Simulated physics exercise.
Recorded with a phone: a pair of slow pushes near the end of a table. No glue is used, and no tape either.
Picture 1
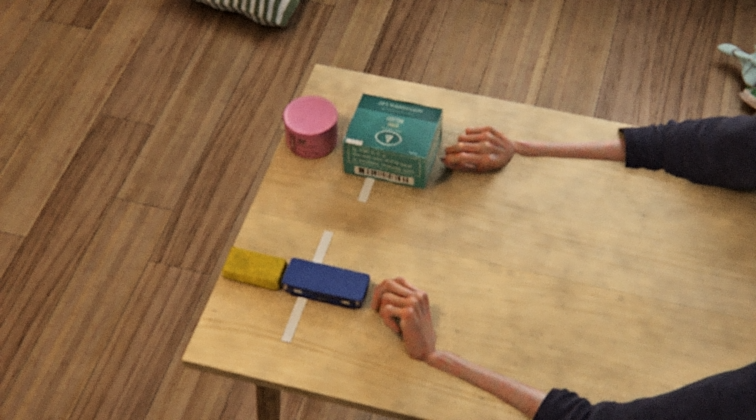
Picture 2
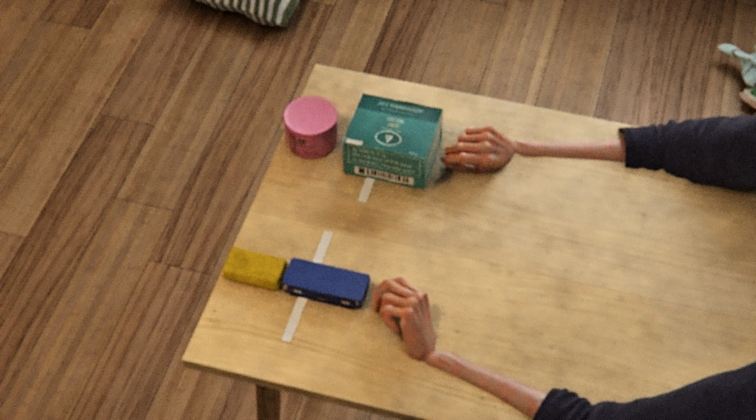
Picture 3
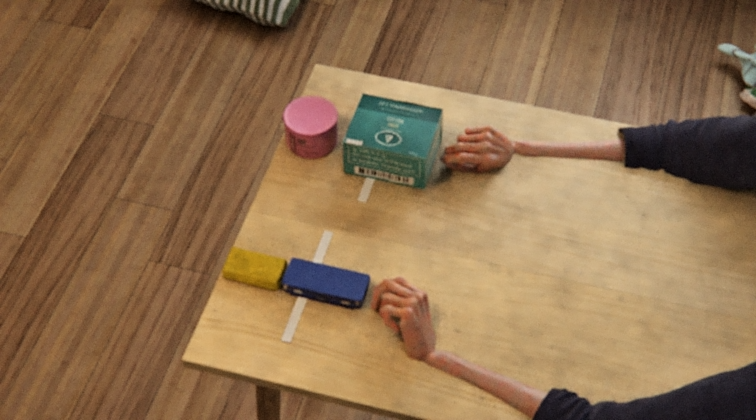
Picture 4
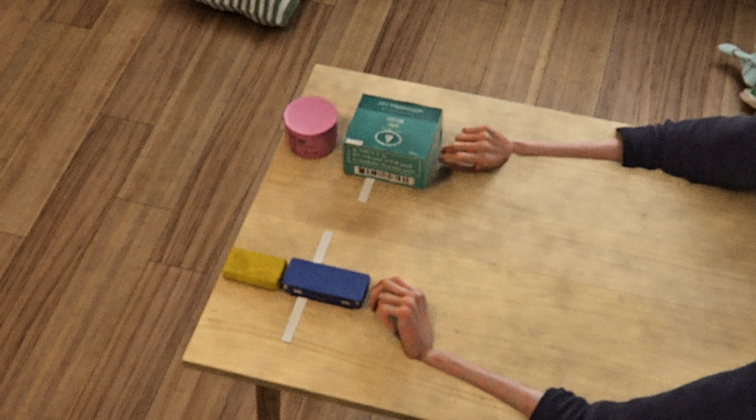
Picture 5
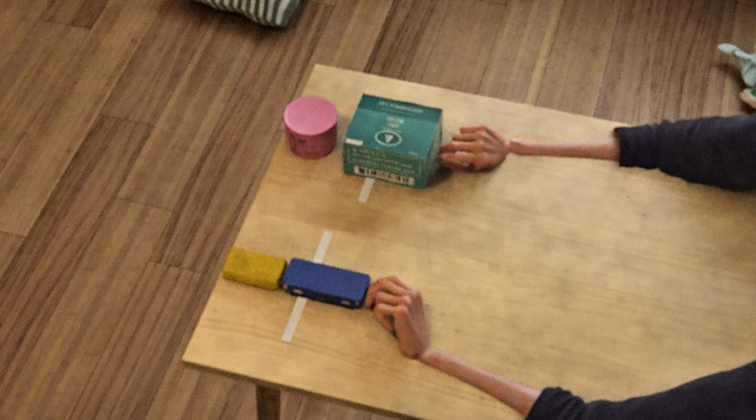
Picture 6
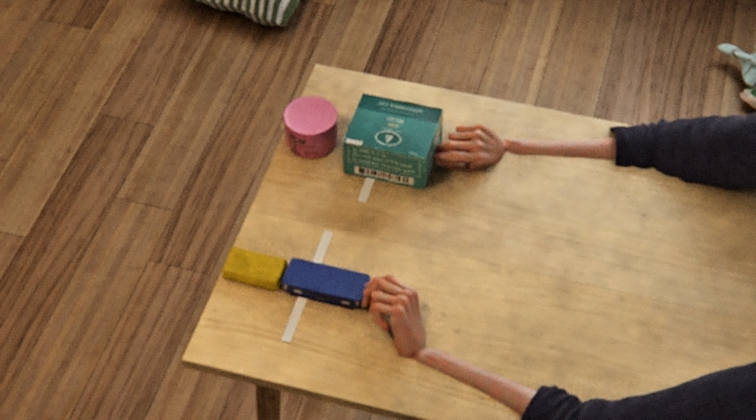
A light wooden table on a brown plank floor is seen from above at an angle, the view steady. Near its left end sit a pink tub and a turquoise box toward the back, with a yellow sponge and a blue case nearer the front, beside pale strips. Two dark-sleeved arms reach from the right, hands edging slightly left toward the box and case, which barely move if at all.
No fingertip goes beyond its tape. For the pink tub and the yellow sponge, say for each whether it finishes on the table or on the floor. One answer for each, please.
As I see it, the pink tub comes off; the yellow sponge comes off.
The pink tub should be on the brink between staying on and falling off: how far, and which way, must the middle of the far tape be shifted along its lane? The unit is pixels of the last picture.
12 pixels to the right.
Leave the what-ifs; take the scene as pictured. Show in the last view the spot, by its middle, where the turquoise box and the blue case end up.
The first one ends at (335, 129), the second at (264, 270).
Then, 1.26 s after the last picture, pink tub tipped 11° from how it was near (270, 121); yellow sponge falling near (216, 384).
By the end, the pink tub drops to the floor; the yellow sponge drops to the floor.
